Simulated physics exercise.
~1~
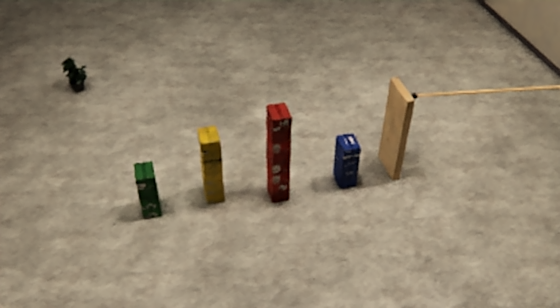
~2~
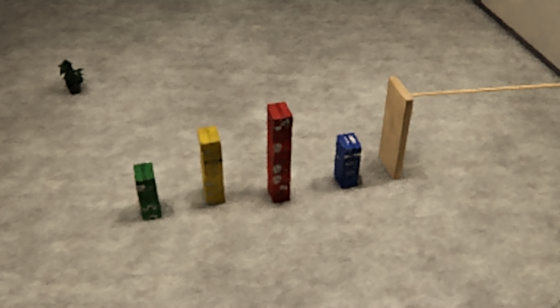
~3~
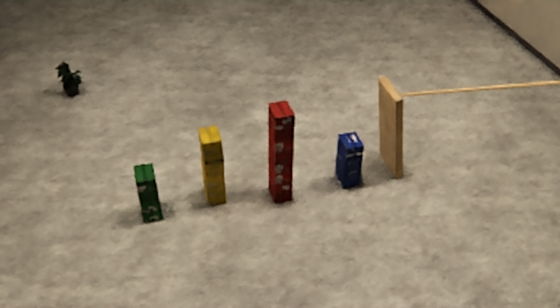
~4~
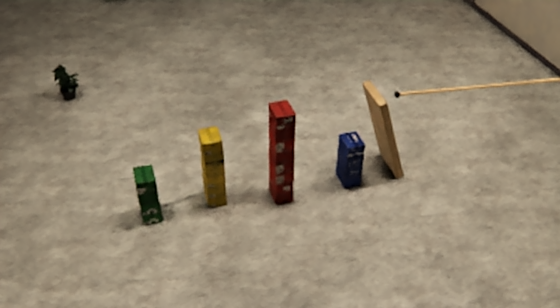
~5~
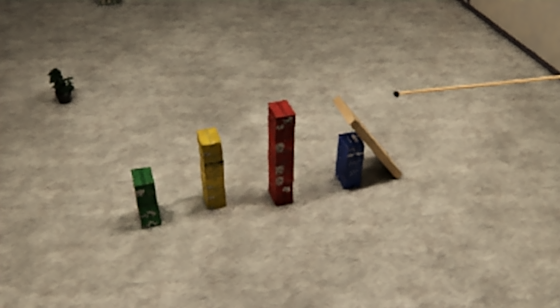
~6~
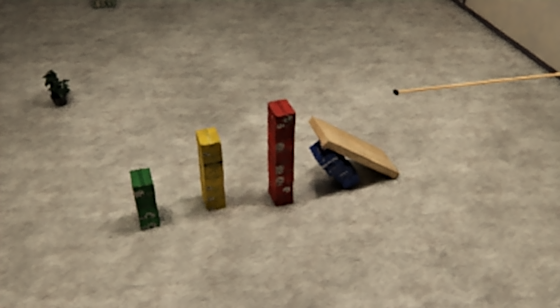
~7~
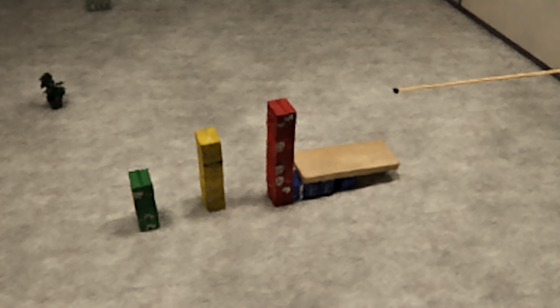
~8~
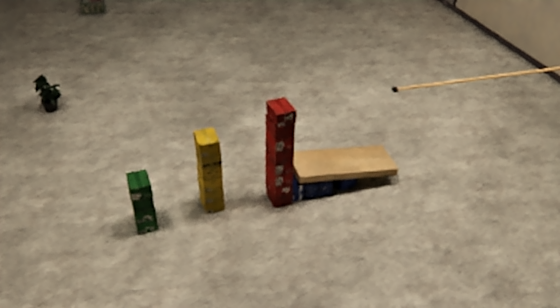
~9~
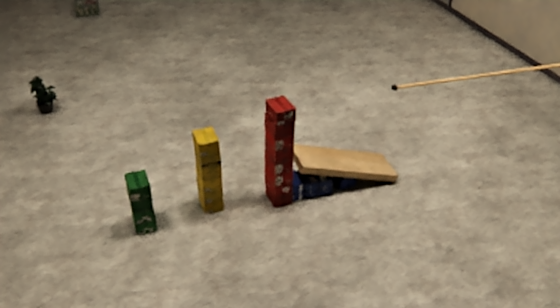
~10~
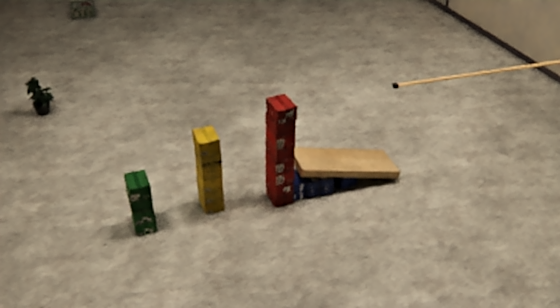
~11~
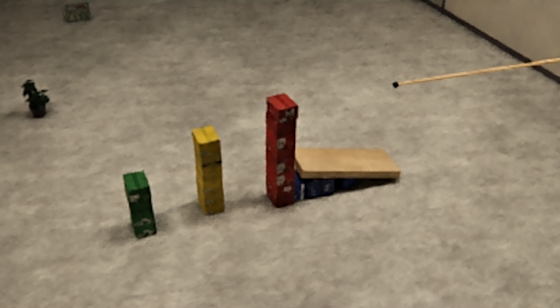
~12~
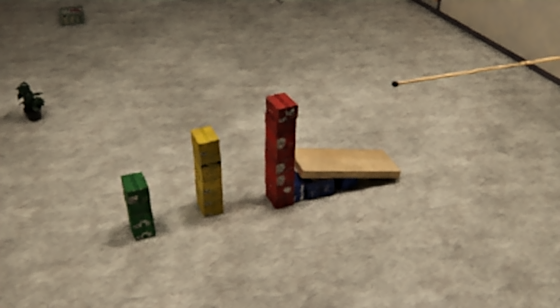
Wooden board pushed by a pole tipping left and flattening the blue stack, leaving red, yellow and green stacks standing.
